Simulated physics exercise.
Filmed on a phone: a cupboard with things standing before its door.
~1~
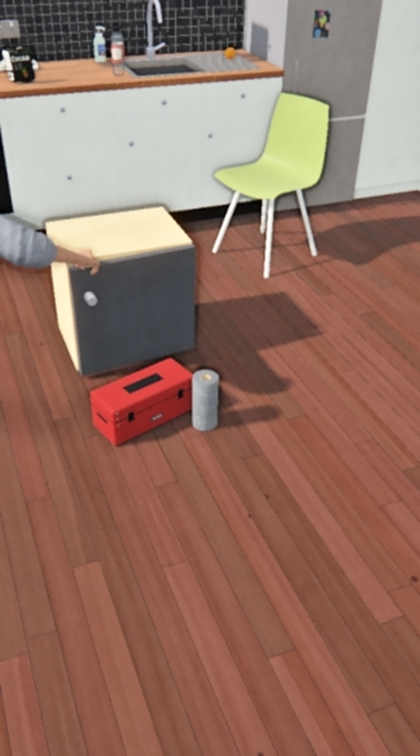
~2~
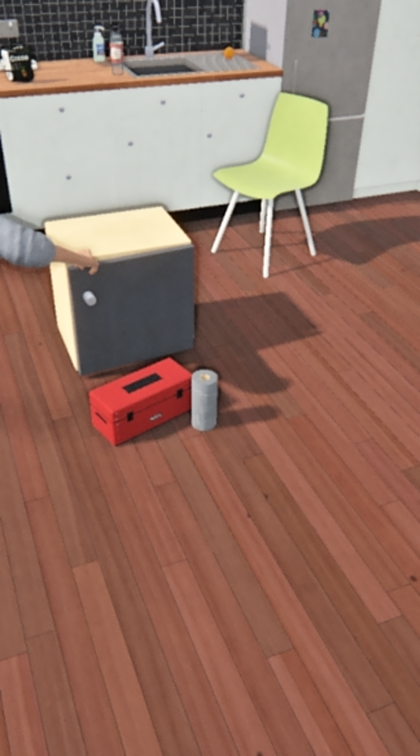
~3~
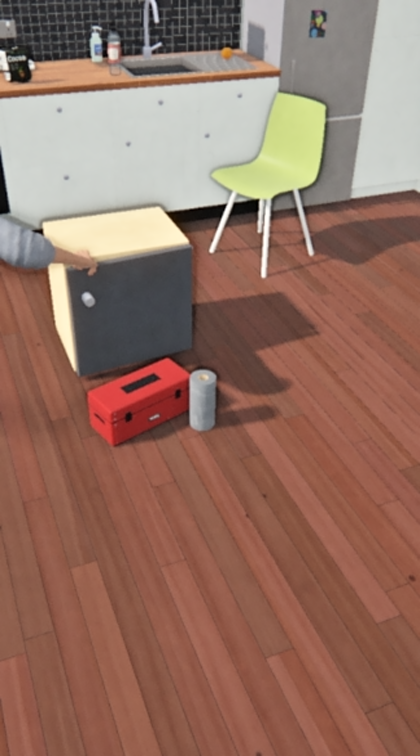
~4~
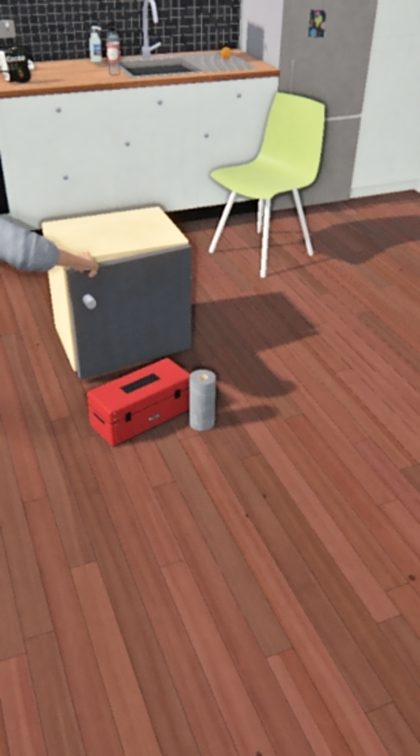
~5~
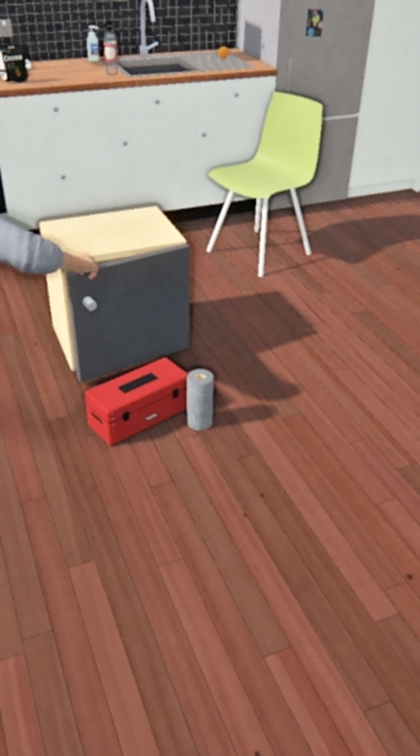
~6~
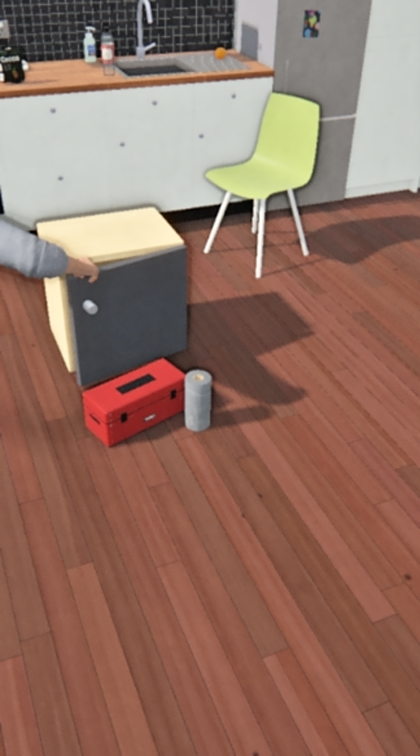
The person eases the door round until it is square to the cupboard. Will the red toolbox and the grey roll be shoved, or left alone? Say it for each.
The red toolbox gets knocked, the grey roll gets knocked.
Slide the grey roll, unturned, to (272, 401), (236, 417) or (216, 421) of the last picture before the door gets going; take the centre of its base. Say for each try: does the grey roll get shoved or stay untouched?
In that order, it is left alone; gets shoved; is struck.
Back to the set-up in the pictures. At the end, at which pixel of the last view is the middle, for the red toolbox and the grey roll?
First (230, 428), then (275, 429).
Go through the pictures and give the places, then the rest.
In the first picture, door 4° open; red toolbox (144, 401); grey roll (205, 401); door (138, 314).
In the second picture, door 4° open; grey roll (204, 401); door (137, 313).
In the third picture, door 5° open; red toolbox (142, 401); door (135, 314).
In the fourth picture, door 7° open; grey roll (202, 401); door (136, 315).
In the fifth picture, door 10° open; red toolbox (139, 400); door (135, 316).
In the sixth picture, door 13° open; red toolbox (137, 401); grey roll (198, 401); door (135, 318).
Then, 1.24 s later than the last frame, door 48° open; red toolbox shifted a little near (160, 411); grey roll shifted a little near (206, 404).
Then, 1.76 s later than the last frame, door 63° open; red toolbox shifted about its own width near (192, 418); grey roll shifted about its own width near (235, 412).
Then, 2.20 s later than the last frame, door 76° open; red toolbox shifted about its own width near (216, 423); grey roll shifted well along near (259, 421).
When it is over, the red toolbox gets shoved, near (230, 428); the grey roll gets shoved, near (275, 429).
